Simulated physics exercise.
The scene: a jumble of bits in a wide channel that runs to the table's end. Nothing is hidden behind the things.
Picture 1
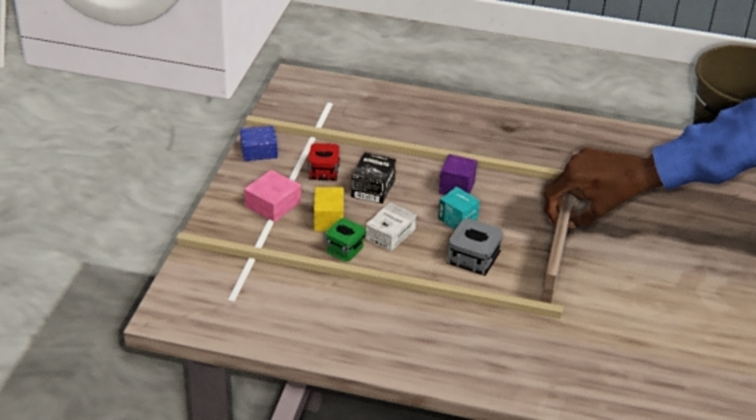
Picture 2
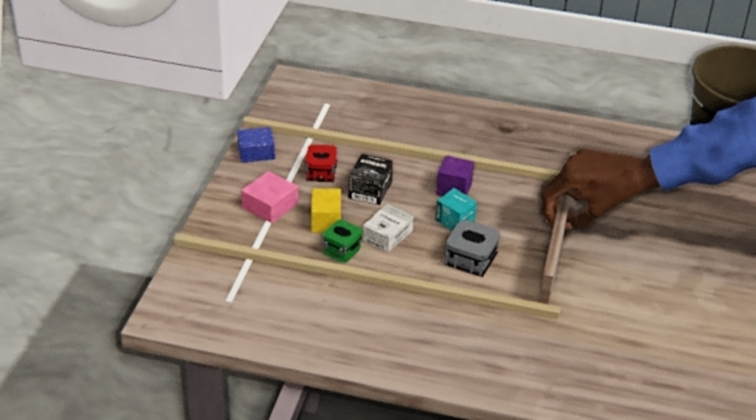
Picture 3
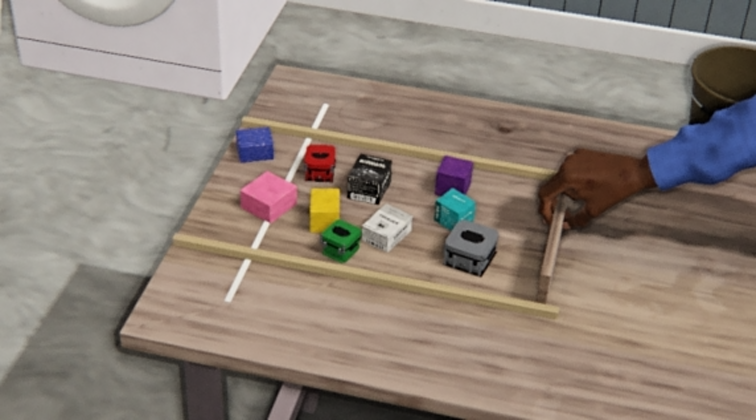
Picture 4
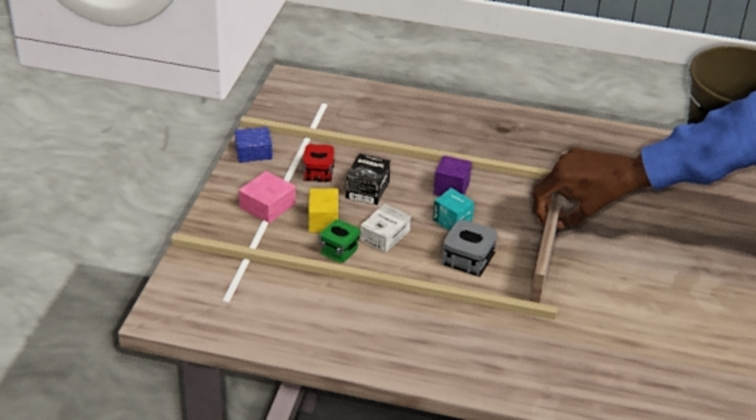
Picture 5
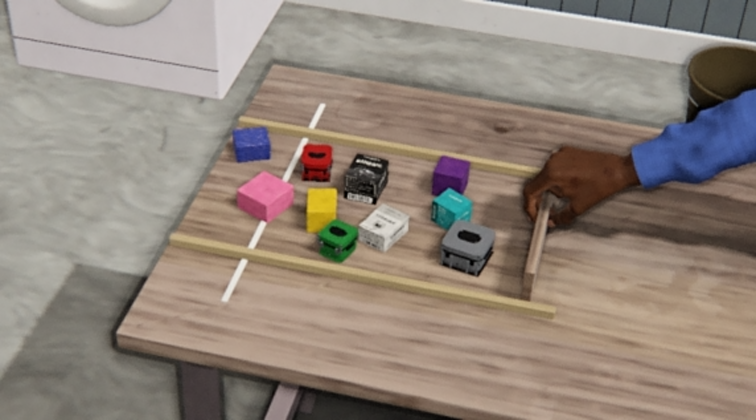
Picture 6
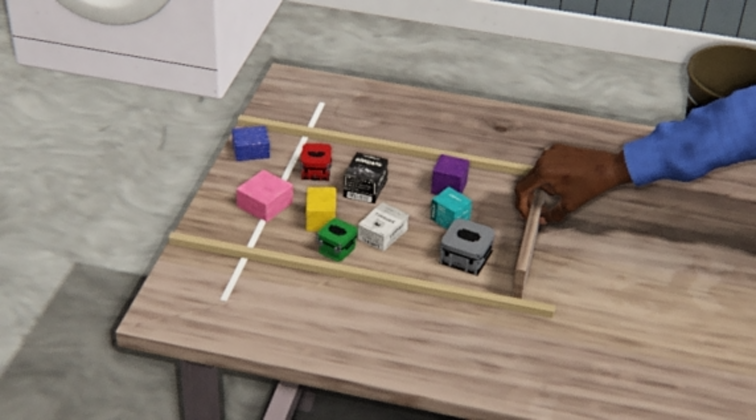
On a wooden table, a hand in a blue sleeve slid an upright board a little to the left between two thin strips, while the colorful blocks and boxes in front of it stayed put.
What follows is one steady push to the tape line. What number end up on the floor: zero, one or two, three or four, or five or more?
In the end the number that fall off is three or four.
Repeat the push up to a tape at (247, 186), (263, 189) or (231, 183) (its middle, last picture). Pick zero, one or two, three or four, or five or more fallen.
One after another: More than four; three to four; five or over.
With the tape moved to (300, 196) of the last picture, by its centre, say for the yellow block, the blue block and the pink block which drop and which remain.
The yellow block remains up; the blue block drops off; the pink block tumbles off.
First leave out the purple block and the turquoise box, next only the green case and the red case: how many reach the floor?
3 in the first case, 2 in the second.
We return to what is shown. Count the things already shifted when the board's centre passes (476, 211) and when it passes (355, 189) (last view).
1 and 9.
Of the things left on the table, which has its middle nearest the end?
Foremost is the white box.
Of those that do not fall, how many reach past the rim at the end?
That would be 0.
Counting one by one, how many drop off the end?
Fallen: 4.
Soon after, none off yet; blue block at rest near (251, 144); pink block at rest near (265, 196); red case at rest near (316, 162).
After that, none off yet; blue block at rest near (251, 144); pink block moving near (258, 195); red case at rest near (316, 162).
And then, none off yet; blue block displaced about its own width near (232, 138); pink block displaced well along near (200, 181); red case displaced well along near (257, 152).
In the end, the number that fall off is three or four; gone, yellow block, red case, pink block and blue block.
